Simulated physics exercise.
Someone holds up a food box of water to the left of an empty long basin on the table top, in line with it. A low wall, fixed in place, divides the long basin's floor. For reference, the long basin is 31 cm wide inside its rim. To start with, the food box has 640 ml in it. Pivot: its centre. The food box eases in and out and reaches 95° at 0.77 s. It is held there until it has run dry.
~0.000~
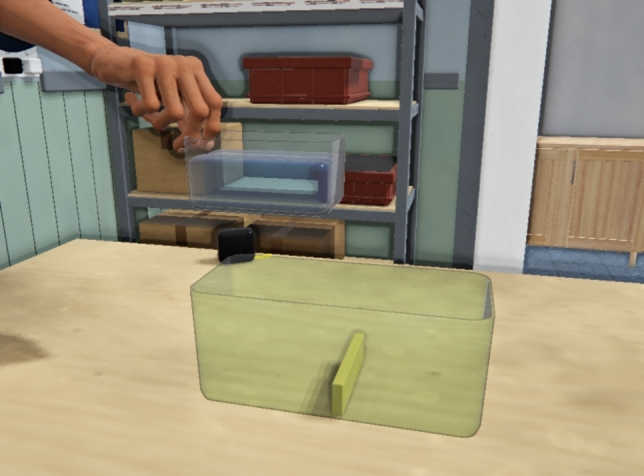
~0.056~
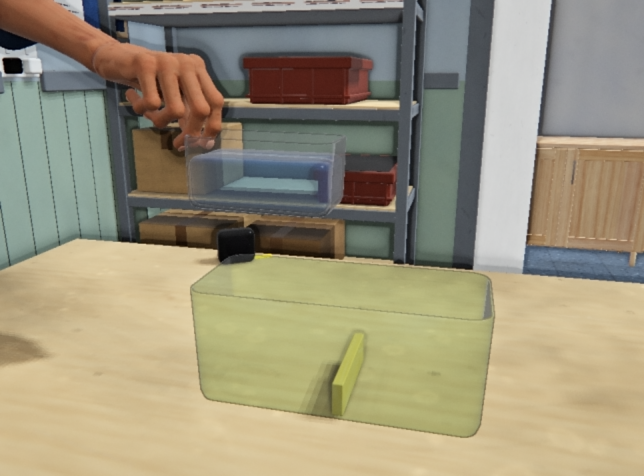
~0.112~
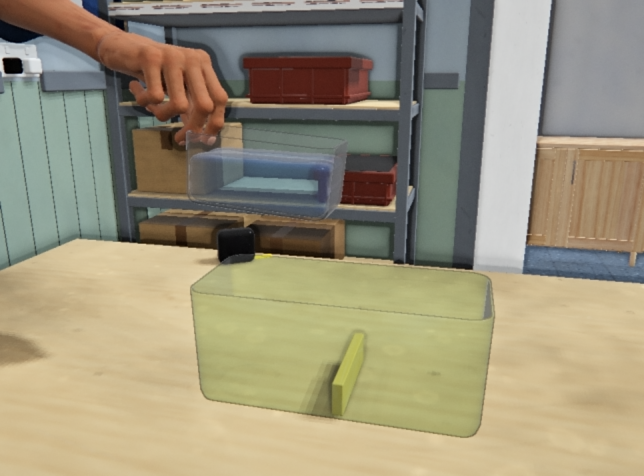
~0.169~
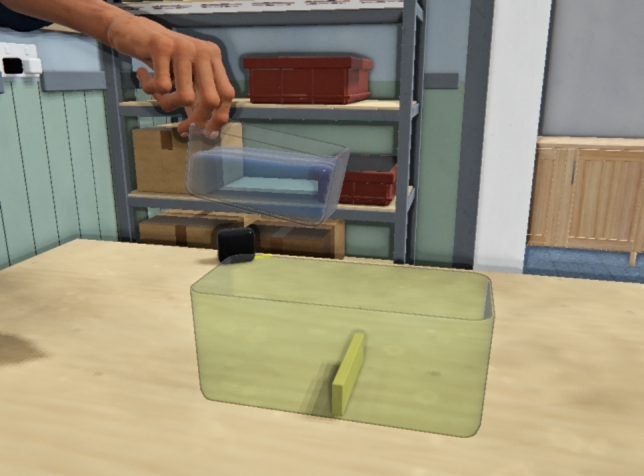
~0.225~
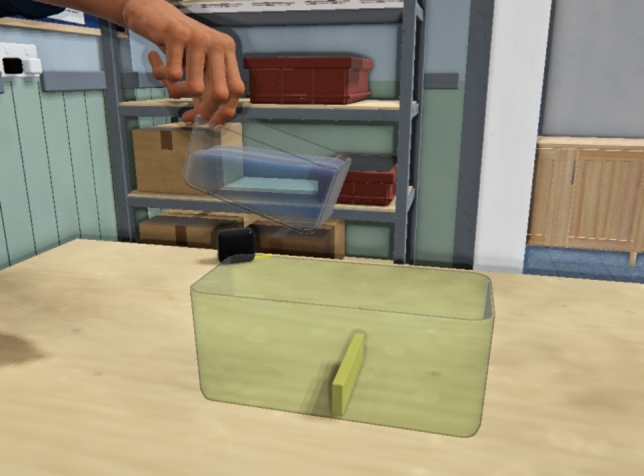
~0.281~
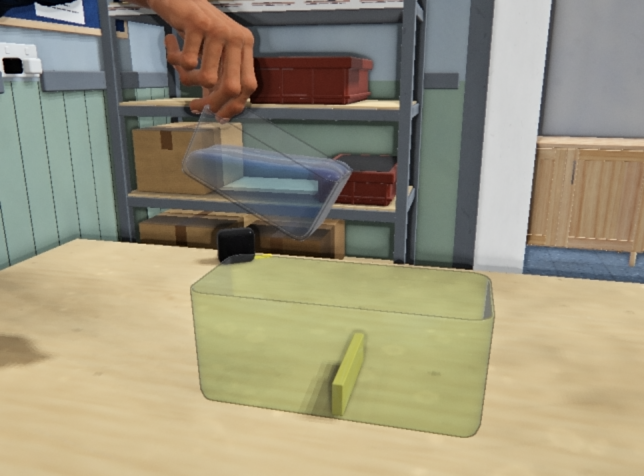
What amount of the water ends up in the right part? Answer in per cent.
74 %.
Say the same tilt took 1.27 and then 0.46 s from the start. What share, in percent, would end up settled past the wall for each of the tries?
About 80 %, then about 65 %.
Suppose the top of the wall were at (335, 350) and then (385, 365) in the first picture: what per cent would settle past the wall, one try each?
First 85, then 45 per cent.
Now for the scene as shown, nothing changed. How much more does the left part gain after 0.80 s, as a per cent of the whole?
About 14 percent.
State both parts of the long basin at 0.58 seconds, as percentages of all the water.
Around 0 on the left side and 32 on the right side.
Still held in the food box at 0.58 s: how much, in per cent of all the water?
Near 30 in a hundred.
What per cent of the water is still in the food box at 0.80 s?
10 in a hundred, give or take.
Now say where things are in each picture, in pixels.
In the first picture, tilt 0°; pouring edge (338, 140); surface from (205, 154) to (337, 159); the long basin's rim runs from (212, 272) to (491, 298); the wall's top is at (349, 358).
In the second picture, tilt 1°; pouring edge (338, 142); surface from (205, 154) to (337, 159).
In the third picture, tilt 5°; pouring edge (340, 147); surface from (206, 152) to (338, 161).
In the fourth picture, tilt 11°; pouring edge (342, 155); surface from (207, 152) to (339, 163).
In the fifth picture, tilt 19°; pouring edge (344, 166); surface from (205, 151) to (342, 165).
In the sixth picture, tilt 28°; pouring edge (343, 179); surface from (202, 150) to (346, 171); 2 per cent is over the edge.
After 0.58 s the tilt is 81° and 30 per cent is still to pour, 0 is left of the wall and 33 right of it.
After 0.80 s the tilt is 95° and 11 per cent is still to pour, 12 is left of the wall and 72 right of it.
After 1.02 s the tilt is 95° and 3 per cent is still to pour, 21 is left of the wall and 73 right of it.
After 1.27 s the tilt is 95° and 1 per cent is still to pour, 24 is left of the wall and 73 right of it.
In the end 25 per cent lies left of the wall, 74 right of it and 1 outside.
